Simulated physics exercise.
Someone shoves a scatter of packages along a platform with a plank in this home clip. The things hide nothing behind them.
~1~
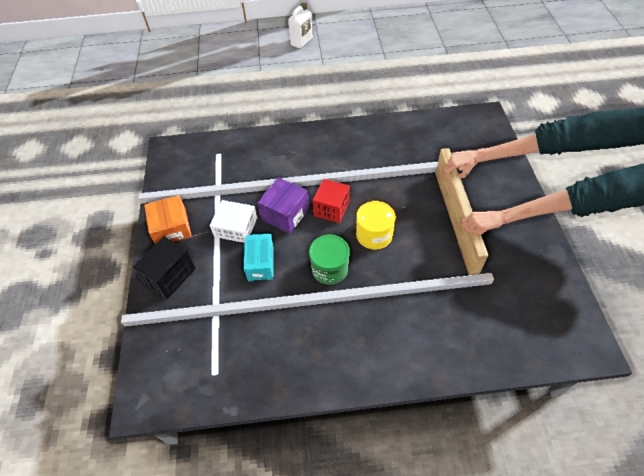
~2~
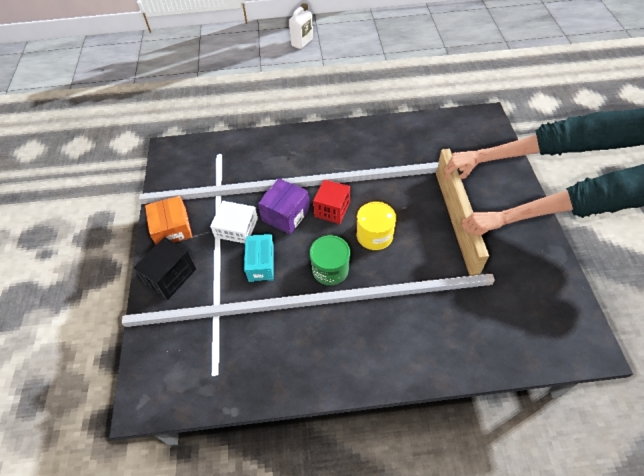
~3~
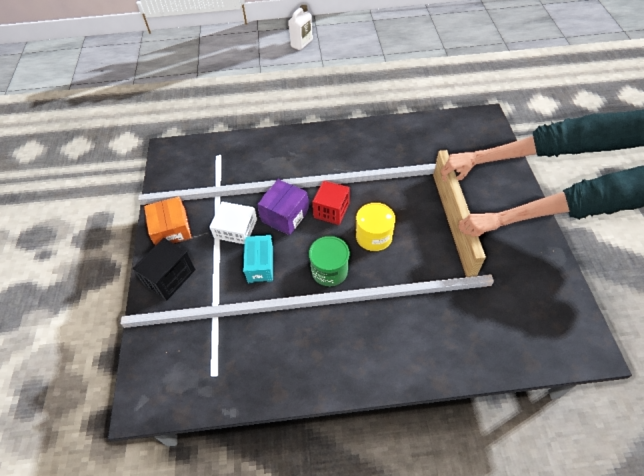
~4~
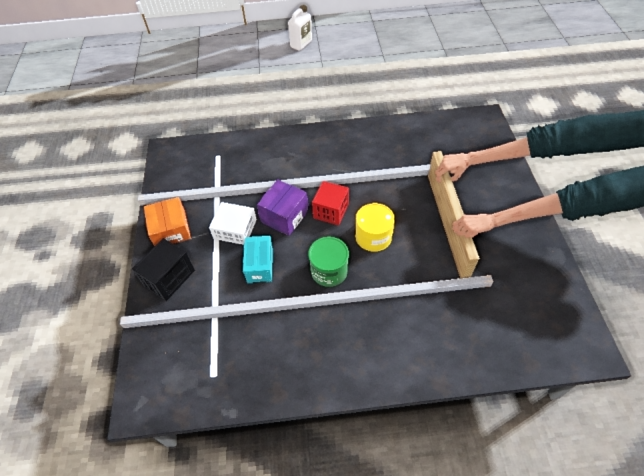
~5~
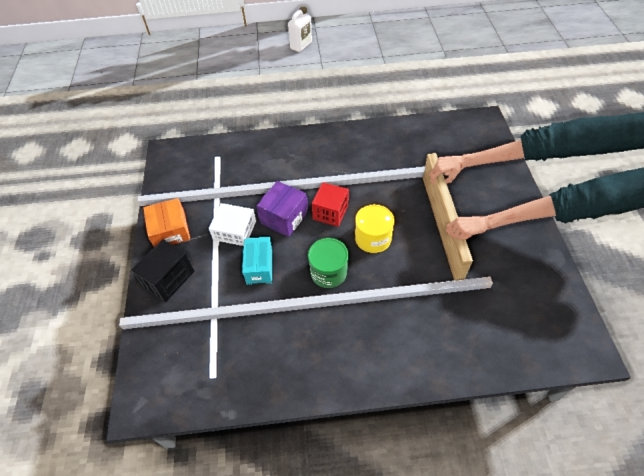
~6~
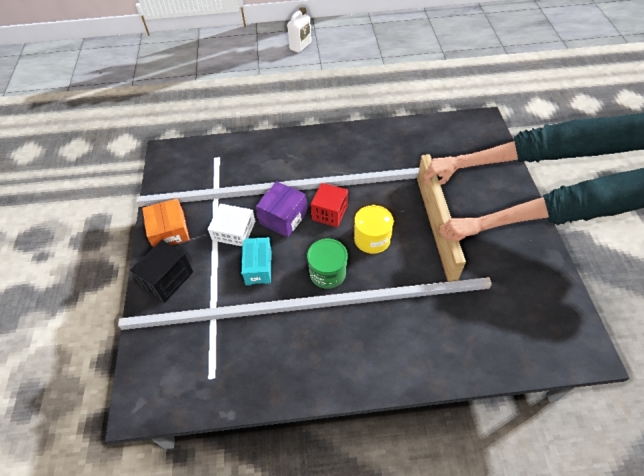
Two hands sliding a wooden plank slightly left between rails on a black table, the colourful boxes and canisters staying still.
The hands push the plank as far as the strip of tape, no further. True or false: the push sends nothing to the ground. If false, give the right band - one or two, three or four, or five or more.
False, one or two.
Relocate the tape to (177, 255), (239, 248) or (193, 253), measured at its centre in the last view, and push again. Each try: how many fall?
The three tries give 5, 1 and 3.
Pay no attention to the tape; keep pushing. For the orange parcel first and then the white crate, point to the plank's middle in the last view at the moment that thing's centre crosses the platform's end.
The middle is at (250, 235) when it's the orange parcel, and at (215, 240) when it's the white crate.
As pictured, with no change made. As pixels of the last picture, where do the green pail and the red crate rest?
Near (192, 280) and (199, 221).
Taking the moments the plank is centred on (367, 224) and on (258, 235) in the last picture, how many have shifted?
So 1, and at the other place 7.
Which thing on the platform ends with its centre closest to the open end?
Foremost: The white crate.
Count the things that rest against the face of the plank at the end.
Counting them up gives 3.
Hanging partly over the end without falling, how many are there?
The number overhanging is 2.
A little later, none off yet; orange parcel at rest near (166, 224); black crate at rest near (163, 271); white crate at rest near (232, 225).
Next, none off yet; orange parcel at rest near (166, 224); black crate at rest near (163, 271); white crate shifted a little near (225, 226).
Later still, none off yet; orange parcel shifted about its own width near (139, 226); black crate at rest near (163, 271); white crate shifted well along near (174, 233).
When it is over, the number that fall off is one or two; down, orange parcel.
